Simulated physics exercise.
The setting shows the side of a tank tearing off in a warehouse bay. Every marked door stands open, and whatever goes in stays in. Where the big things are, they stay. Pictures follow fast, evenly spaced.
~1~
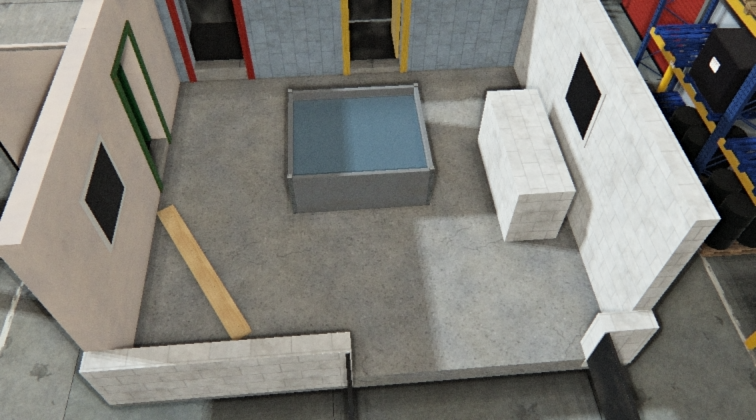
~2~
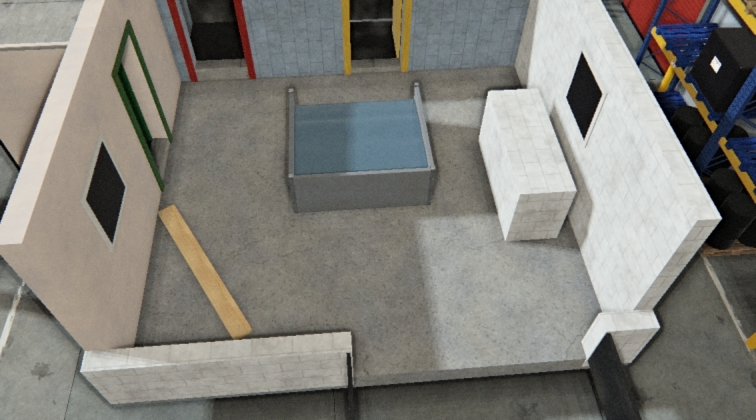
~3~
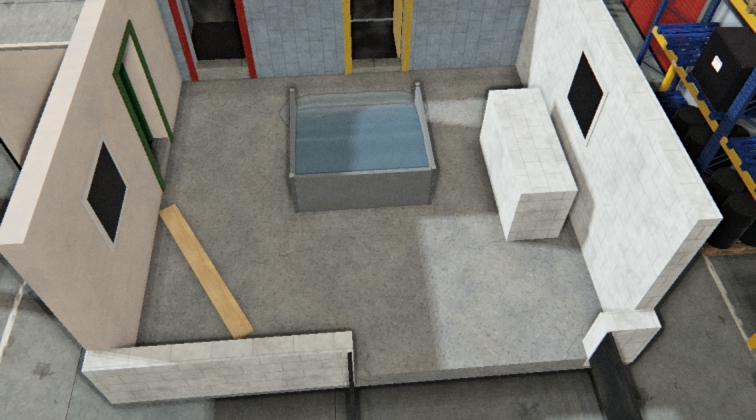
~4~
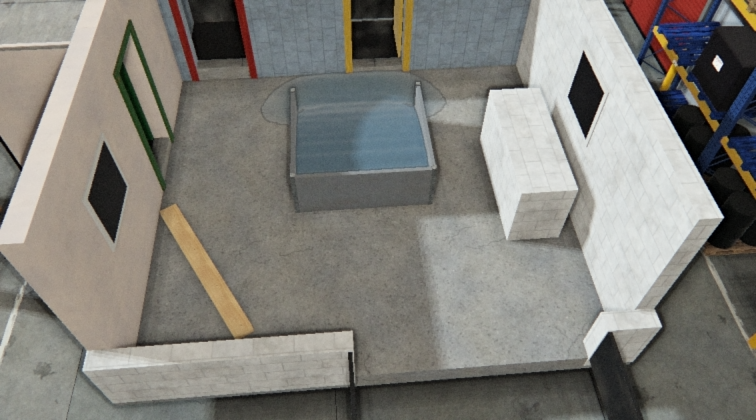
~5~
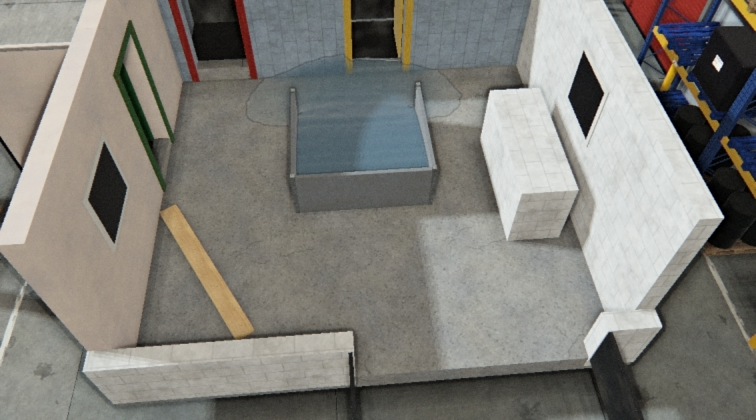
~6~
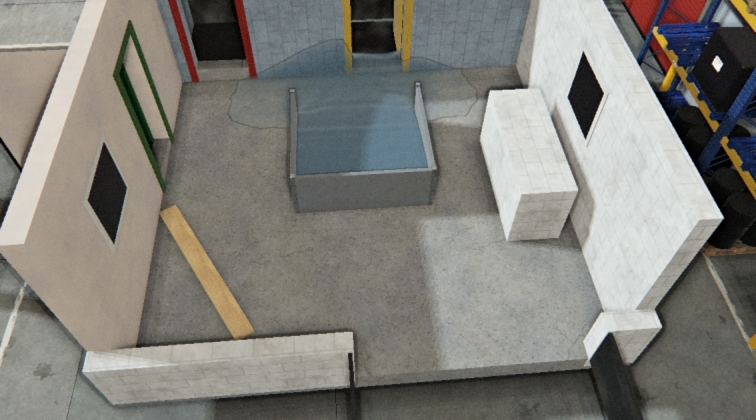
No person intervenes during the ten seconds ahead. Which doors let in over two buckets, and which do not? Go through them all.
Outcome: Green door: Does not overshoot. Red door: Does not overshoot. Yellow door: Overshoots.
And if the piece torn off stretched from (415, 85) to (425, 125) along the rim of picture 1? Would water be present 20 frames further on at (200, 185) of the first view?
Result: Not reached.
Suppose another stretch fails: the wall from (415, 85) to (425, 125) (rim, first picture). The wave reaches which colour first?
I'd say the one in yellow.
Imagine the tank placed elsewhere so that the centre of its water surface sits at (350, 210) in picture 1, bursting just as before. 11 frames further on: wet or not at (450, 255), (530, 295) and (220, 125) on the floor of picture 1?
Spared, spared, soaked.
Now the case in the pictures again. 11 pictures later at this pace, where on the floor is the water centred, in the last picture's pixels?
Near pixel (345, 112).
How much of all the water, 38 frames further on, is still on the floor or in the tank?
My reckoning gives about 78 %.
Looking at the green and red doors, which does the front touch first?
Answer: The door marked red.
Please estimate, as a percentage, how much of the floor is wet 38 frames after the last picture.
Around 90 percent of it.
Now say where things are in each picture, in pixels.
The first picture shows still water in the tank at (357, 132).
In the second picture, the front is at a hidden place, out from the gap on the tank's far side.
In the third picture, water pours out on the tank's far side and has run to (285, 112).
In the fourth picture, water pours out on the tank's far side and has run to (275, 96).
In the fifth picture, water pours out on the tank's far side and has run to (269, 79).
In the sixth picture, water pours out on the tank's far side and has run to (245, 80).
A moment on, water covers 20 % of the floor; the green door not reached, the red door wet at the sill, nothing in, the yellow door far over two buckets in.
Next, water covers 30 % of the floor; the green door wet at the sill, nothing in, the red door wet at the sill, nothing in, the yellow door far over two buckets in.
Then, water covers 55 % of the floor; the green door wet at the sill, nothing in, the red door wet at the sill, nothing in, the yellow door far over two buckets in.
Later, water covers 90 % of the floor; the green door wet at the sill, nothing in, the red door wet at the sill, nothing in, the yellow door far over two buckets in.
In the end, water covers 95 % of the floor; the green door wet at the sill, nothing in, the red door wet at the sill, nothing in, the yellow door far over two buckets in.
